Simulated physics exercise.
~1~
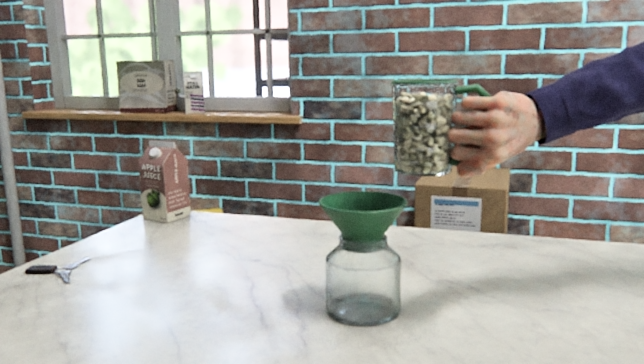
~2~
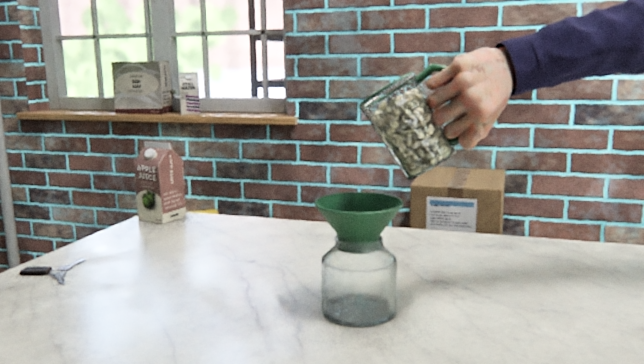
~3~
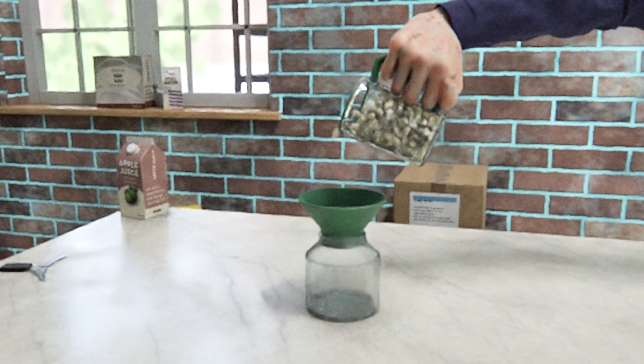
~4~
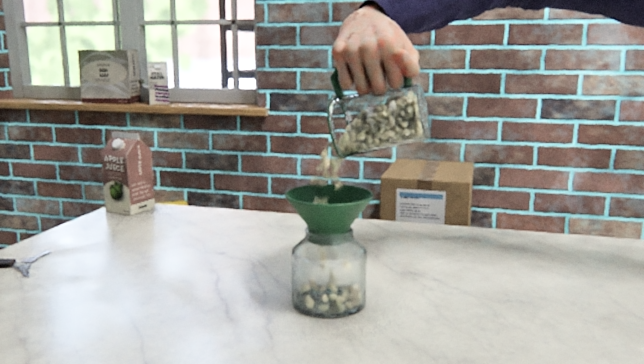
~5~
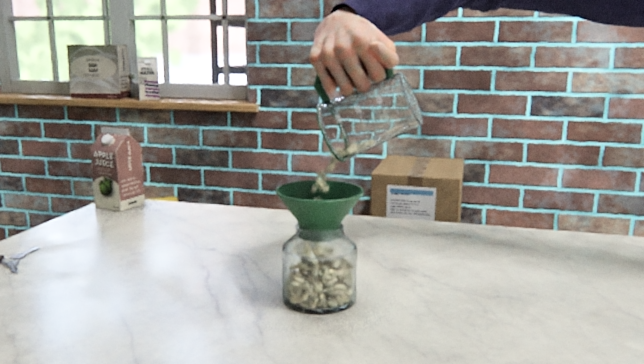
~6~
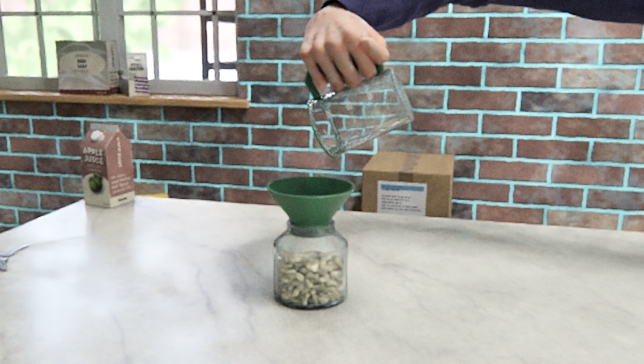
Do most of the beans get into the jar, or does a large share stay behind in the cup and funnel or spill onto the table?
Most of the beans get into the jar. Hardly any are left in the cup or funnel, and hardly any spill outside.
